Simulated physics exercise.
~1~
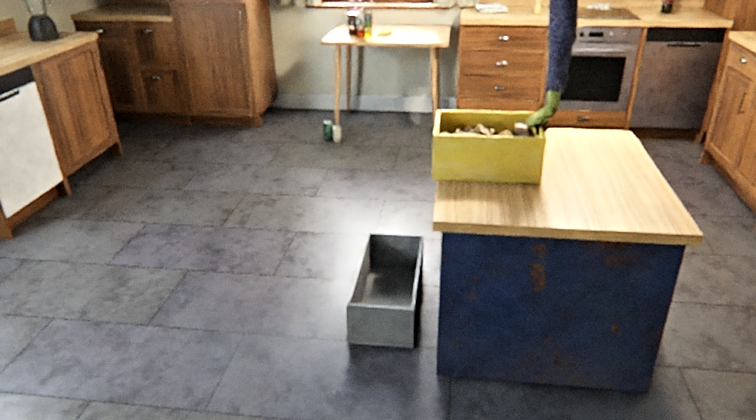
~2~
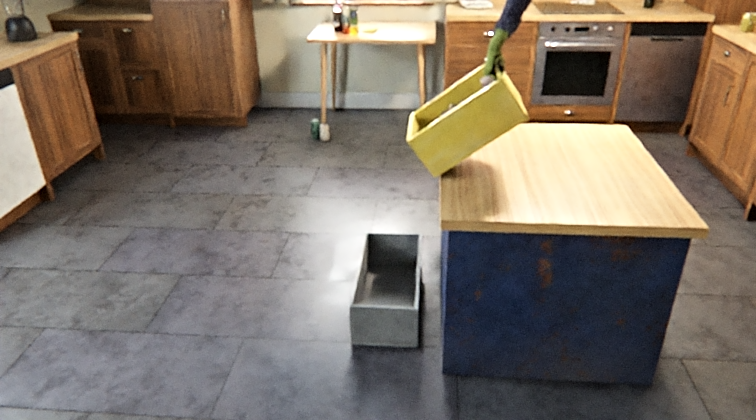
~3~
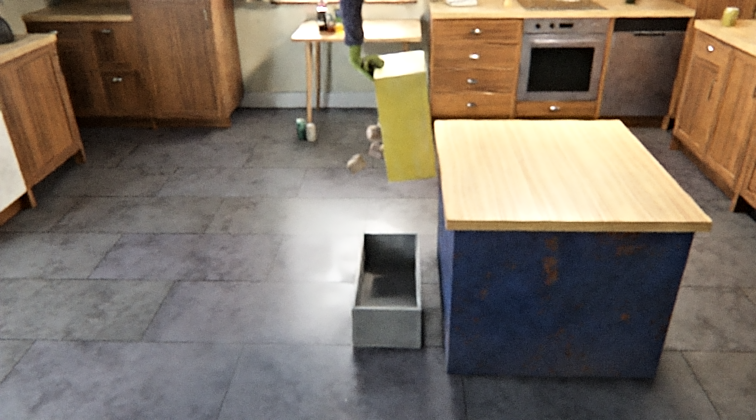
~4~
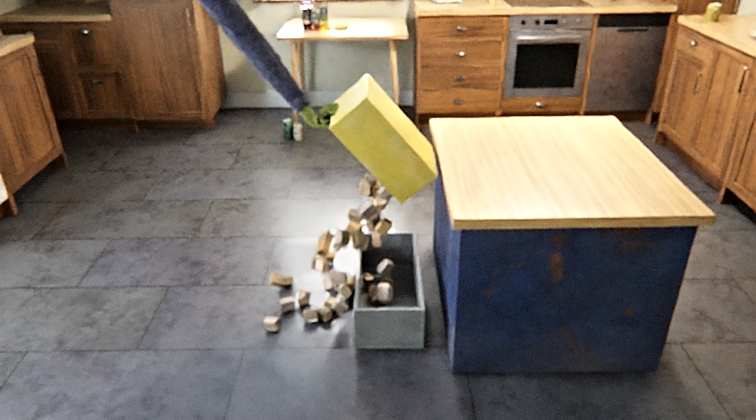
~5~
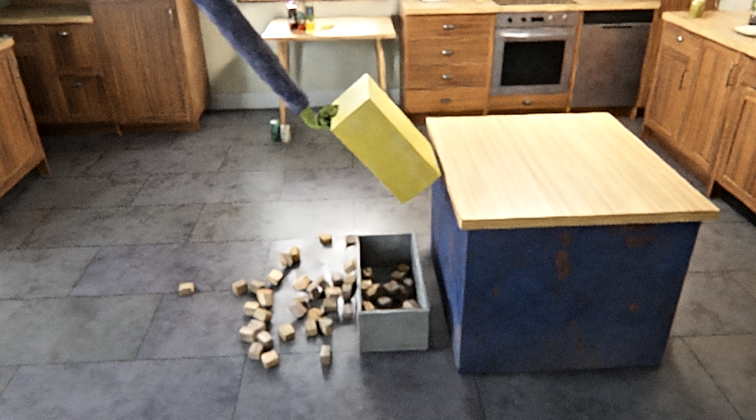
Yellow tote tipped by a gloved hand spilling wooden blocks off a bench, some landing in a grey trough, most scattering across the floor.
